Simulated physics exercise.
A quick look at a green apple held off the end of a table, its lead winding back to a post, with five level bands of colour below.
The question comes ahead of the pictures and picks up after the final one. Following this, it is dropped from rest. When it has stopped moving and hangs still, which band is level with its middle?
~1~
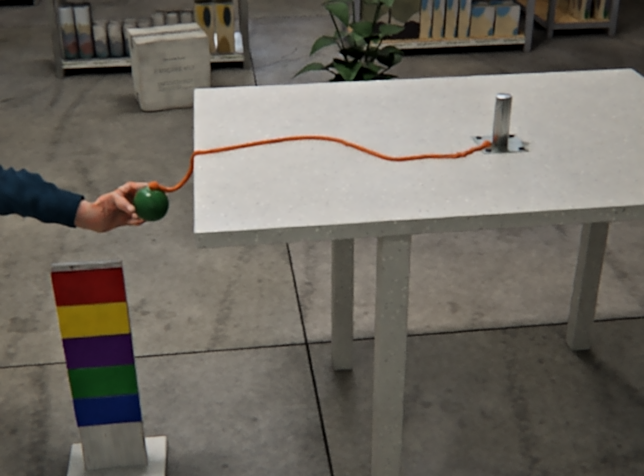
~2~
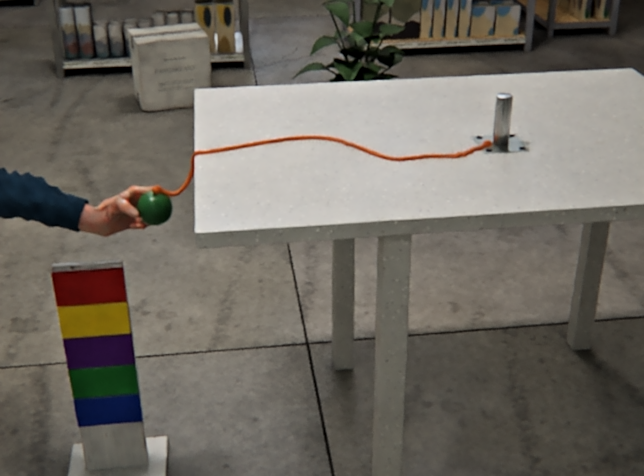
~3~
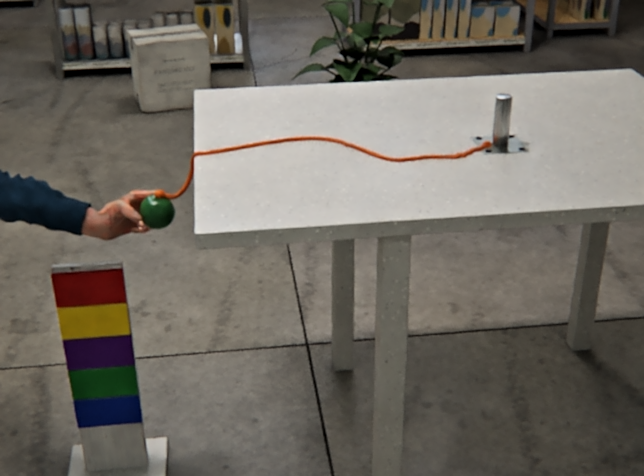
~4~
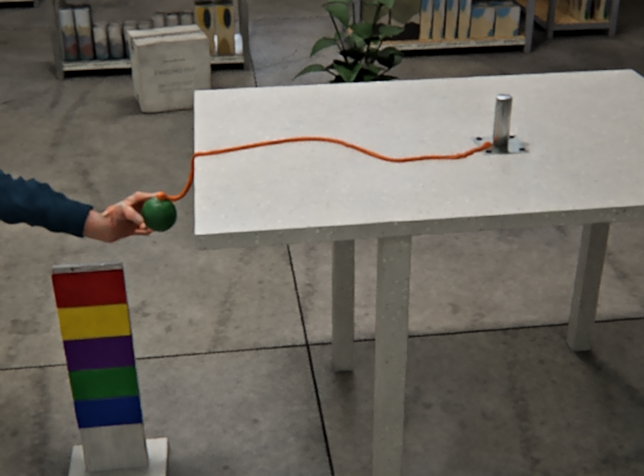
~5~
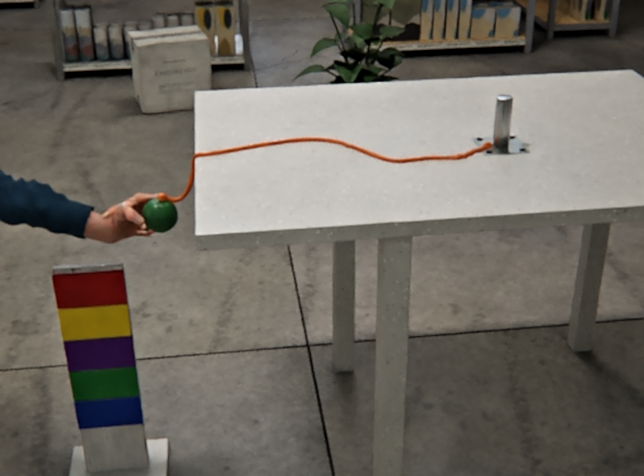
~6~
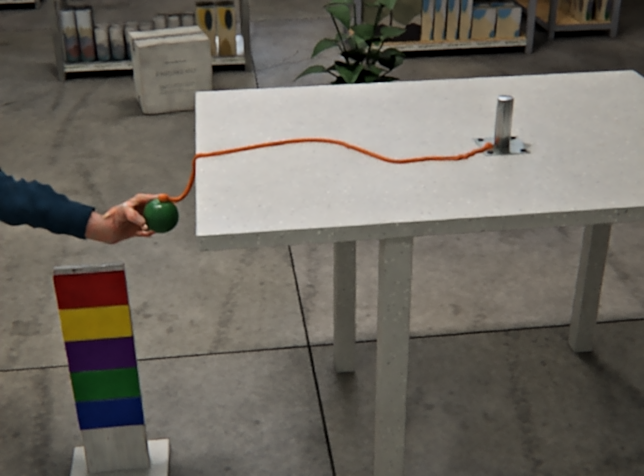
Red.
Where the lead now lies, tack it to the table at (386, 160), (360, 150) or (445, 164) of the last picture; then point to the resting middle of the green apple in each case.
Those spots come out as (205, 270), (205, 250) and (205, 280).
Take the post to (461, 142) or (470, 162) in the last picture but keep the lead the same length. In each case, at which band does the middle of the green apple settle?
Going case by case, it's yellow and then yellow.
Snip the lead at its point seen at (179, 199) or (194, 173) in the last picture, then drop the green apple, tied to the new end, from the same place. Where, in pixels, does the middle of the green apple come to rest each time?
It ends up at (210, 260) the first time and at (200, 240) the second.
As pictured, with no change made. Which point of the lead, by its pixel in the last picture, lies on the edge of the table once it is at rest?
Near pixel (243, 149).
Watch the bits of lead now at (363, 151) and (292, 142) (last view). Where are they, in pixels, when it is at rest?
I'd say about (332, 154) for one and about (247, 157) for the other.
Early on, apple near (182, 277); level with red.
Midway, apple near (231, 278); level with red.
Near the end, apple near (211, 283); level with red.
Finally, apple near (207, 284); level with red. At red.
